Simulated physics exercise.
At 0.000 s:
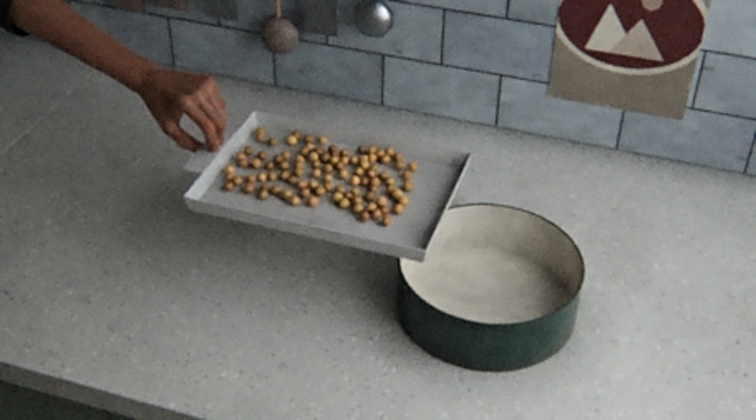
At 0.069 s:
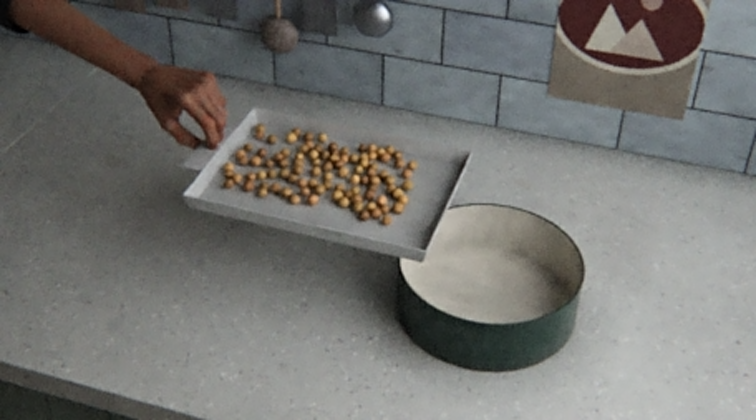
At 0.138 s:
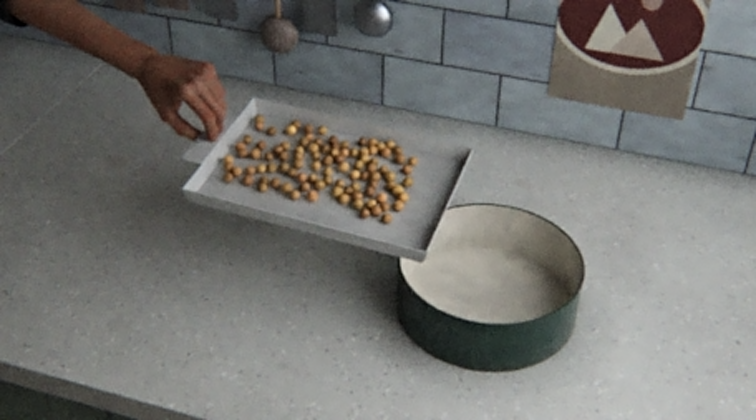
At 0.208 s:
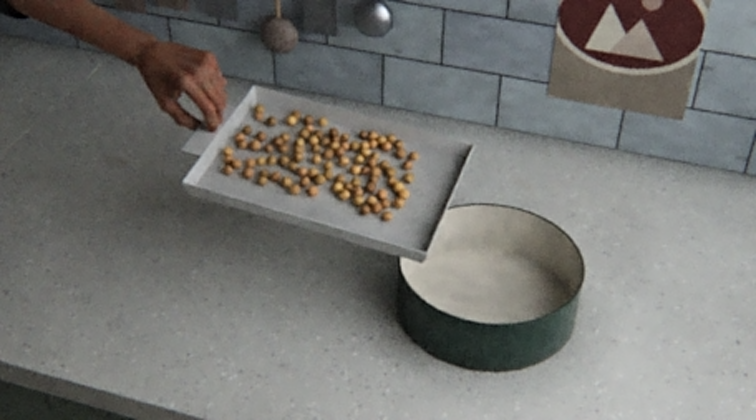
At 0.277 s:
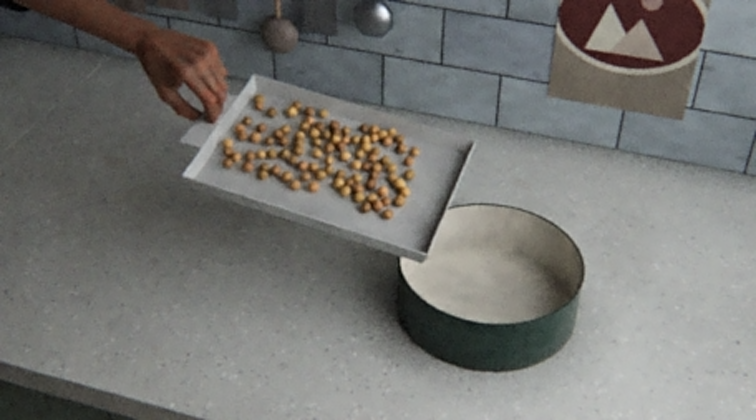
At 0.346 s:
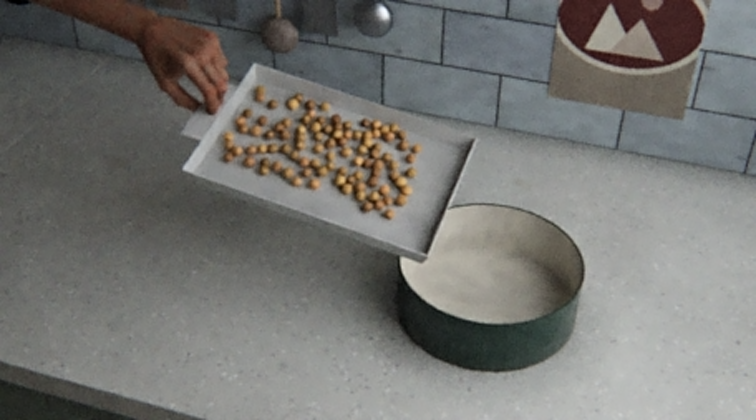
In this clip, a hand at the left lifts one side of a pale tray scattered with small brown beads, gradually tilting it toward a dark green pot on a grey counter, while the beads keep their places on the tray.
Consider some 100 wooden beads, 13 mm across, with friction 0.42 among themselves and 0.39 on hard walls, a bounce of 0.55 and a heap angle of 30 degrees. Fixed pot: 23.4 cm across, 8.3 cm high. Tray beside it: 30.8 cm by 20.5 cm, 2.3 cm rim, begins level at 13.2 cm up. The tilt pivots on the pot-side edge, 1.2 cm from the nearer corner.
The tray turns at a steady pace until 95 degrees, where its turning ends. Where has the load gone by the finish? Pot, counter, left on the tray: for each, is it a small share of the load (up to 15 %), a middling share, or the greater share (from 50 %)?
Pot: A middling share, counter: The greater share, left on the tray: A small share.
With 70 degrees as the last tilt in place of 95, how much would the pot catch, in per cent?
In that case some 0 per cent.
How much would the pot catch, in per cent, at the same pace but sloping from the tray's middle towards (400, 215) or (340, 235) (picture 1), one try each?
About 100 per cent on the first try and 0 per cent on the second.
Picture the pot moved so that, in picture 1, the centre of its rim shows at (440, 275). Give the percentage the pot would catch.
Some 90 per cent.
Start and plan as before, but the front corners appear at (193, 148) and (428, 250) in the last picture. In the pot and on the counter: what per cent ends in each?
Split: Pot = 95, counter = 5.
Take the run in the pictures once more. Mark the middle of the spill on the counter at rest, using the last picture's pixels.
The middle of the spill sits at roughly (441, 407).
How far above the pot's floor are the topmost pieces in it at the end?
Some 1.5 cm.
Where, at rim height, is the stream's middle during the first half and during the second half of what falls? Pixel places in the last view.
Roughly (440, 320) to begin with, later roughly (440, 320).
After 1.18 s, tilt 51 degrees; the tray holds 100 %, the pot 0 %.
Then, at 1.73 s, tilt 77 degrees; the tray holds 95 %, the pot 0 %.
After 2.34 s, tilt 95 degrees; the tray holds 15 %, the pot 25 %.
In the end, at 3.8 s, pot 35 %, counter 65 %, tray 0 %.
